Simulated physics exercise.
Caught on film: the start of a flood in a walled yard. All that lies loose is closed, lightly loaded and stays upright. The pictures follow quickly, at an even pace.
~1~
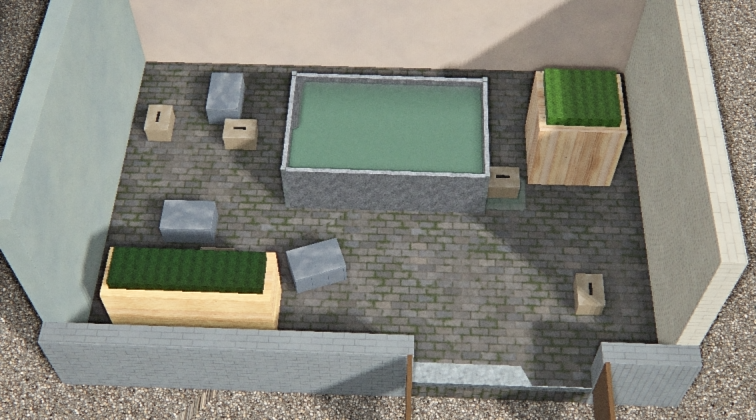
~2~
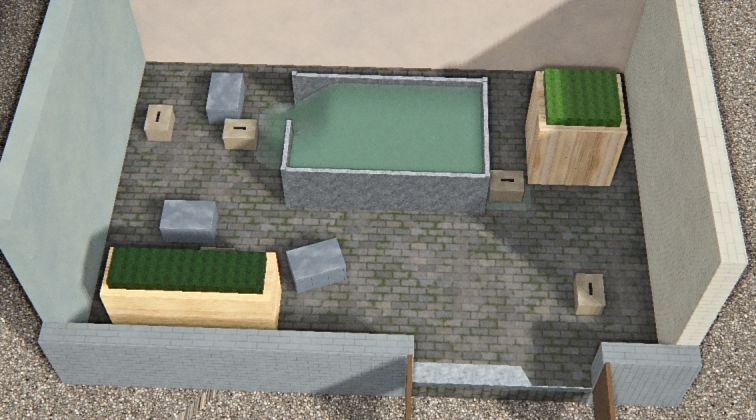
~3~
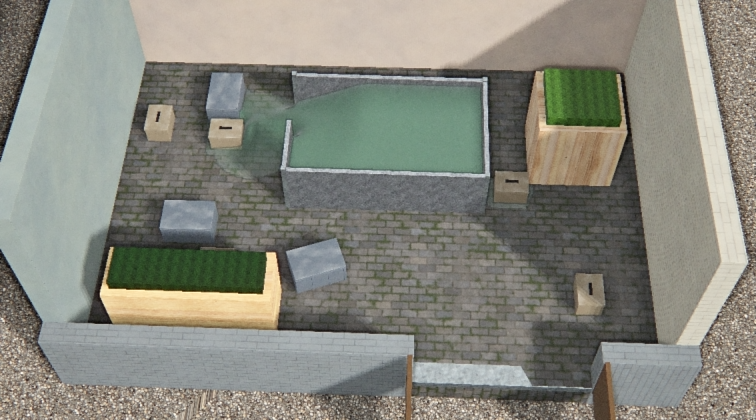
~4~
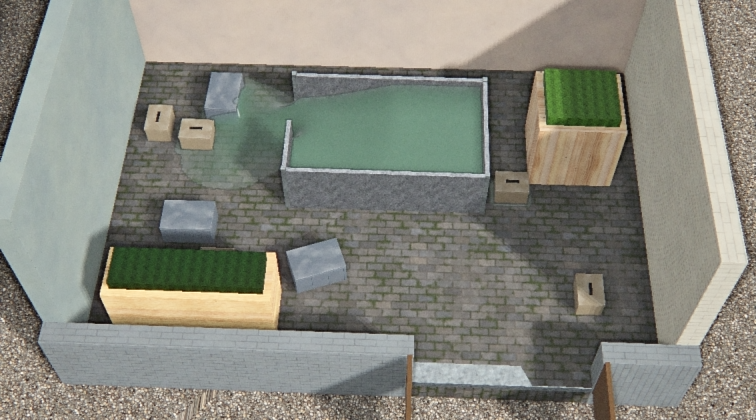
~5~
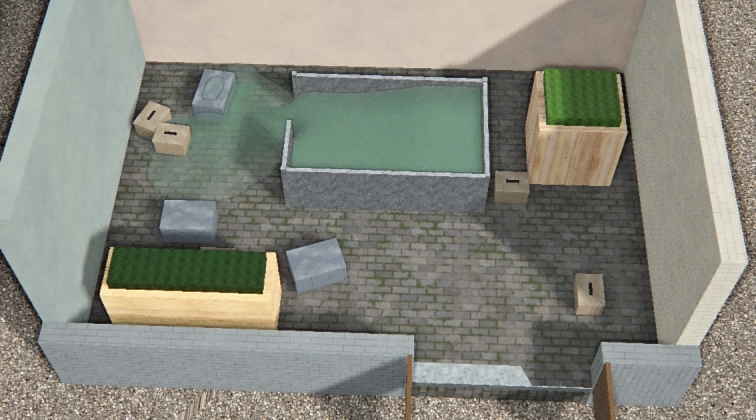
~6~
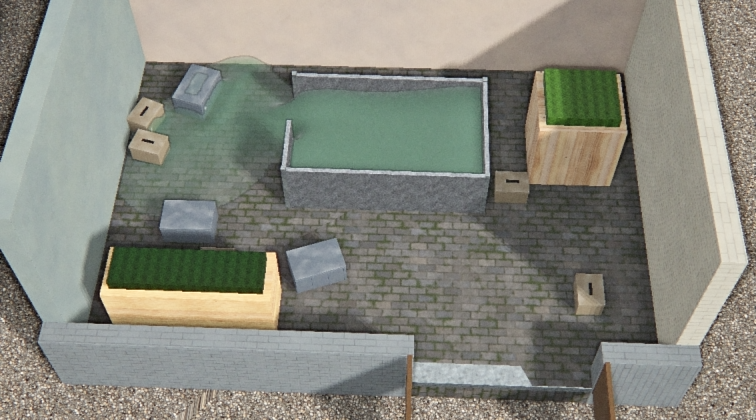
A large grey stone tank of green water stands toward the back of a walled, paved yard, seen from high above by a still camera. Grass-topped wooden planters sit at back right and front left, among small tan boxes and blue-grey blocks. Water pours through the tank's left side, spreading across the paving and pushing the nearest tan box, then another box and a blue-grey block, leftward.
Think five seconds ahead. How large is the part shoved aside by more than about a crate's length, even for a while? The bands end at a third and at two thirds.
That comes to one to two thirds.
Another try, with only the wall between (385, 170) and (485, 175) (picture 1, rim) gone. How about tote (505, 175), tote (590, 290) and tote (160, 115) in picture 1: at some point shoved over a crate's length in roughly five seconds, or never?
As listed: Short of that, moved that far, under that.
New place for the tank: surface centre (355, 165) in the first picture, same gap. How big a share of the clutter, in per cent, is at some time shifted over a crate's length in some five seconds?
About 50 per cent.
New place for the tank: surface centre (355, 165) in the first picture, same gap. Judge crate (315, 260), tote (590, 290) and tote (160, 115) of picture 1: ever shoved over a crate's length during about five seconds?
One after the other: Under that, never so far, shifted that much.
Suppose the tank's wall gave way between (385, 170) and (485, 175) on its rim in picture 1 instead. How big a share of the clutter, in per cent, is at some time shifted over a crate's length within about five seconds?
Close to 10 %.
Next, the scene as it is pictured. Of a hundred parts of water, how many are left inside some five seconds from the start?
Roughly 100 per cent.
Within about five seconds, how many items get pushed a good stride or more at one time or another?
5 of them.
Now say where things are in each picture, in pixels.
In the first frame, a tote at (240, 129) rests on the ground; a crate at (225, 91), on the bottom; 0 of 8 have shifted.
In the second frame, a tote at (240, 129) rests on the ground; a crate at (225, 91) rests on the ground; 1 of 8 have shifted.
In the third frame, a tote at (226, 128), on the bottom, close to its start; a crate at (225, 91) rests on the ground; 2 of 8 have shifted.
In the fourth frame, a tote at (196, 128), on the bottom, a stride from its start; a crate at (224, 90), on the bottom; 2 of 8 have shifted.
In the fifth frame, a tote at (171, 133), on the bottom, a stride from its start; a crate at (214, 88), on the bottom, close to its start; 4 of 8 have shifted.
In the sixth frame, a tote at (148, 141), on the bottom, a stride from its start; a crate at (196, 84), on the bottom, a stride from its start; 4 of 8 have shifted.
A moment on, 2 of 8 are well off their spots; 2 afloat.
Next, 2 of 8 are well off their spots; 2 afloat.
Later, 4 of 8 are well off their spots; 3 afloat.
In the end, 5 of 8 are well off their spots, and 5 have been at some point; 3 afloat.
